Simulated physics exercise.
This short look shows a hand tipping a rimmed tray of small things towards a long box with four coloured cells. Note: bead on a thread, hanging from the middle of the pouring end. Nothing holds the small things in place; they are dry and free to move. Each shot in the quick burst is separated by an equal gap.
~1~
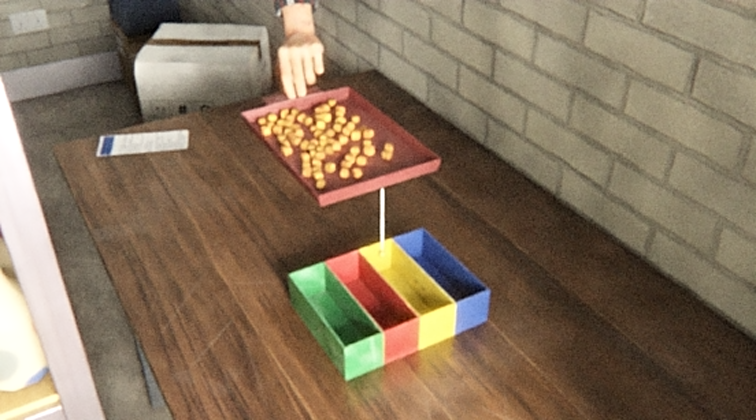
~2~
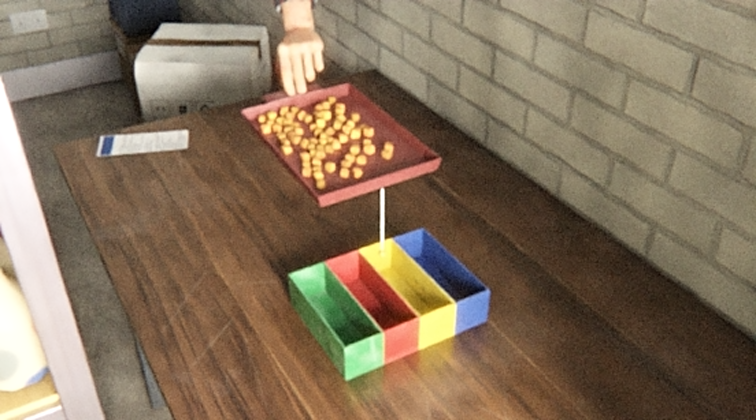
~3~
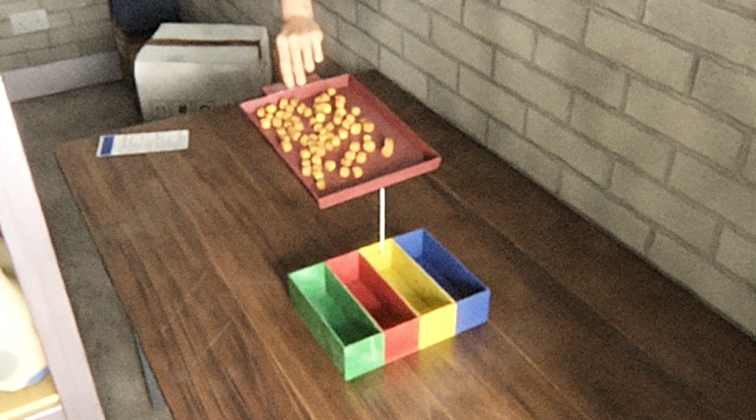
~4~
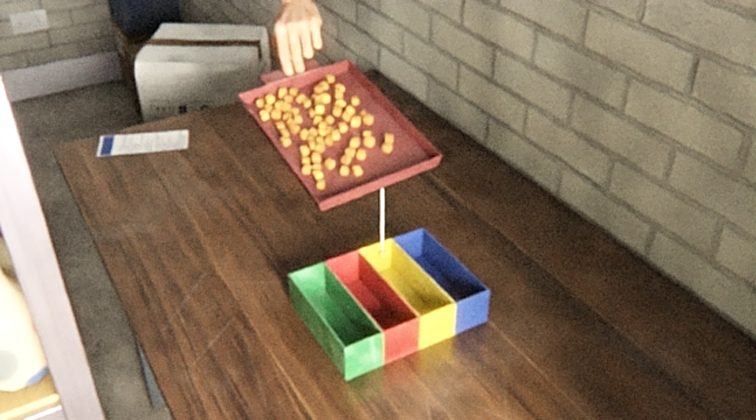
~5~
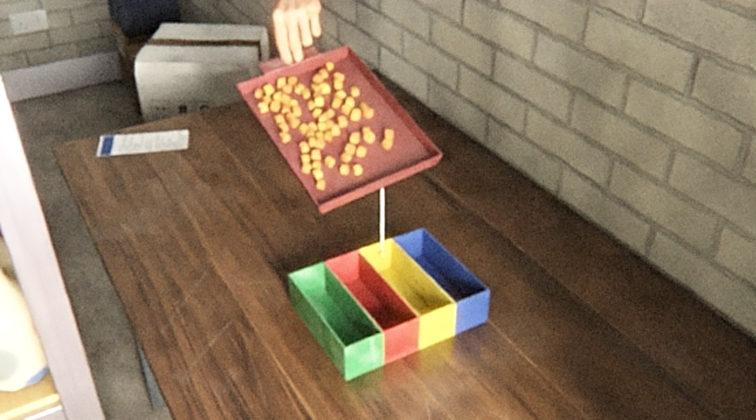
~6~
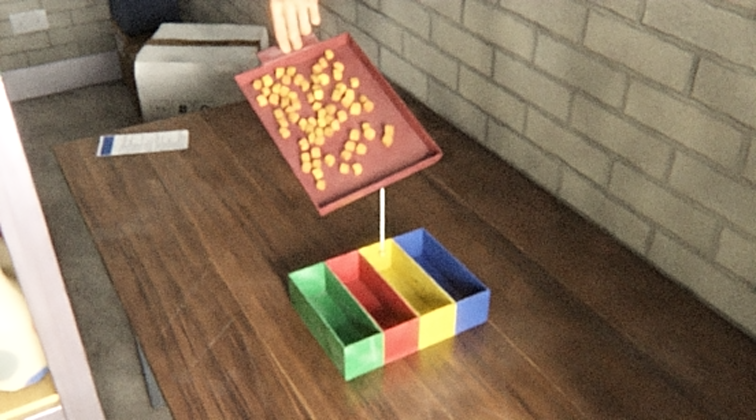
A hand steadily raises the back of a red tray of small orange-brown pieces above a four-coloured box.
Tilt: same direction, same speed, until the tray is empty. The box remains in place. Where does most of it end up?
Most ends up in the green cell.
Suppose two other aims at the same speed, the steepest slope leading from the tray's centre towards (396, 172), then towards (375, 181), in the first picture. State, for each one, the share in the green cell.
About 0 % and 10 %.
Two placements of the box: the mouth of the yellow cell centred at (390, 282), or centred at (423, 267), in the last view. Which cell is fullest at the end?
The red cell, then the cell in green.
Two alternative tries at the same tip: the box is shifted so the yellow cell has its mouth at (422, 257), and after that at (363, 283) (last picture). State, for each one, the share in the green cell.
In the first position around 40 percent, in the second around 10 percent.
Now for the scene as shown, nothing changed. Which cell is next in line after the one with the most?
The red one.
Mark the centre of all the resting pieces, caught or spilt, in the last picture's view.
Once it all stops, the middle lies near (336, 321).
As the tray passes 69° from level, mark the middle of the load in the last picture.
I'd put it at about (328, 188).
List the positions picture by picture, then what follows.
In the first picture, corners of the pouring end near (320, 194) and (437, 158), level; middle of the load near (324, 139), croutons; bead on its thread near (382, 253); green cell near (364, 353); red cell near (402, 338); yellow cell near (437, 323); blue cell near (471, 309).
In the second picture, corners of the pouring end near (320, 195) and (437, 158), level; middle of the load near (324, 137).
In the third picture, corners of the pouring end near (320, 197) and (438, 156), tipped barely, lowest at the left corner; middle of the load near (323, 133).
In the fourth picture, corners of the pouring end near (320, 200) and (438, 155), tipped a little, lowest at the left corner; middle of the load near (323, 126).
In the fifth picture, corners of the pouring end near (321, 204) and (438, 153), tipped clearly, lowest at the left corner; middle of the load near (322, 120).
In the sixth picture, corners of the pouring end near (321, 207) and (438, 152), tipped clearly, lowest at the left corner; middle of the load near (322, 114); green cell near (364, 353); red cell near (402, 338); yellow cell near (437, 323); blue cell near (471, 309).
Shortly afterwards, tray tipped steeply; all but a few on the tray; a little falling or outside the box.
Next, tray tipped past a quarter turn; near a third on the tray; near half in the green cell; a little in the red cell; near a quarter falling or outside the box.
Some moments later, tray tipped past a quarter turn; the bulk in the green cell; near a quarter in the red cell; a little falling or outside the box.
In the end, tray tipped past a quarter turn; the bulk in the green cell; near a quarter in the red cell; none at all in the yellow cell; none at all in the blue cell; a little outside the box.
